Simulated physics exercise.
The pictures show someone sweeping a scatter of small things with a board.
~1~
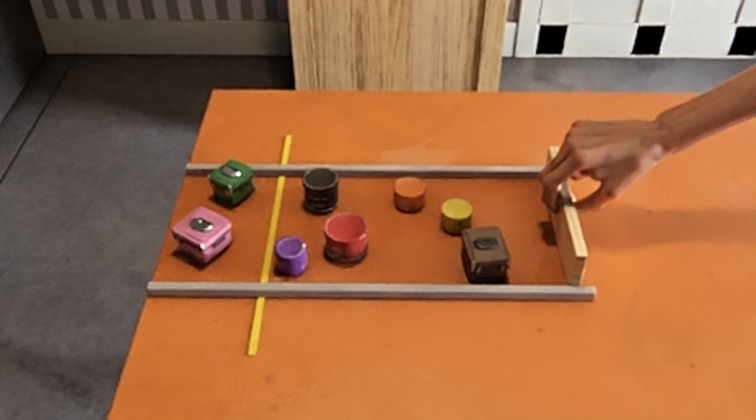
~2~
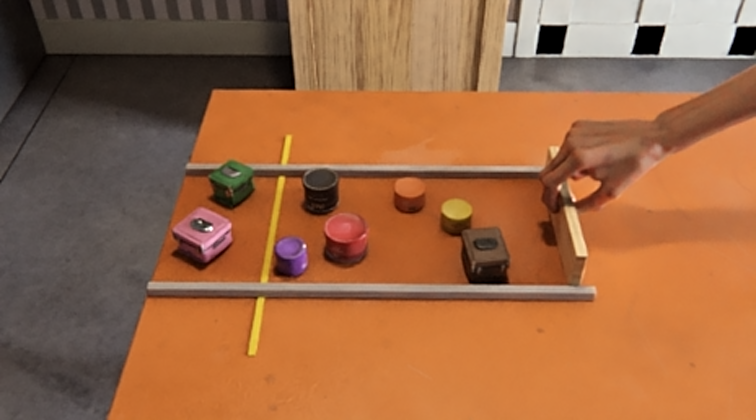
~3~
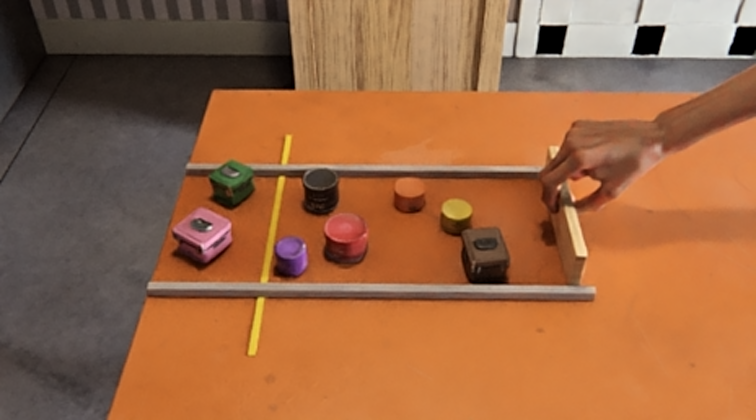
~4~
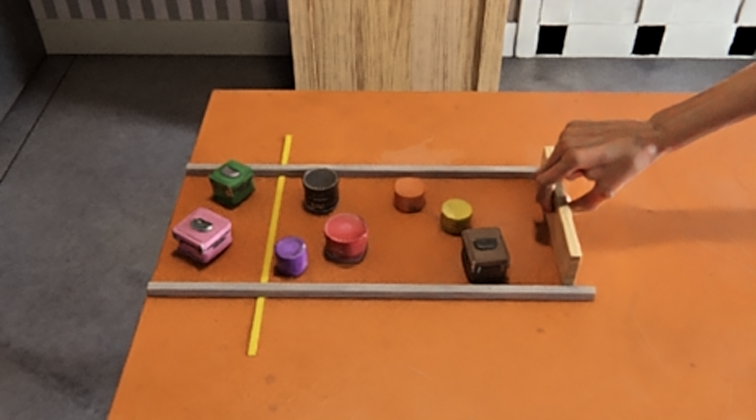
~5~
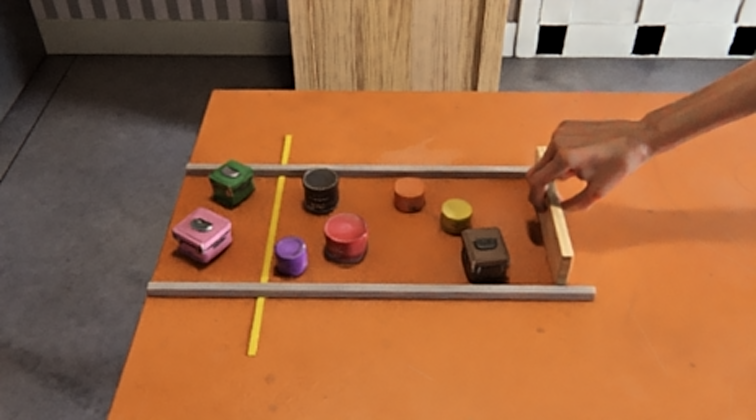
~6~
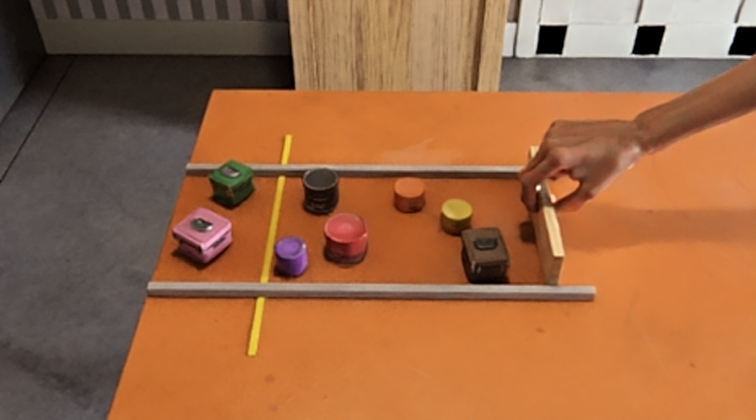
In this clip, a hand slides a wooden board slightly left between two rails on an orange table, while the small colourful cases and round containers ahead of it, some near a yellow strip of tape, stay still.
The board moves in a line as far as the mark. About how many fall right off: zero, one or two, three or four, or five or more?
The number that fall off is zero.
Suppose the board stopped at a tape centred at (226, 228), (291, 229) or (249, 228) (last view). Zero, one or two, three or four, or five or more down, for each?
Taking them in turn, 1 or 2; zero; 1 or 2.
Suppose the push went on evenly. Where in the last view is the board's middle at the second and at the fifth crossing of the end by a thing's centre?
Near (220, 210) and (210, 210).
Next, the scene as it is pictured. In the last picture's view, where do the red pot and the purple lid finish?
First (214, 230), then (211, 264).
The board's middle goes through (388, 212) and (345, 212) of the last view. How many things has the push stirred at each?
The counts are 4 and 6.
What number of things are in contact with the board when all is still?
In contact: 3.
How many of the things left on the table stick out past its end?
Overhanging: 1.
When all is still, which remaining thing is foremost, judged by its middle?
The pink case ends nearest.
Early on, none off yet; pink case at rest near (204, 236); green case at rest near (233, 183); purple lid at rest near (291, 256).
Finally, the number that fall off is zero.
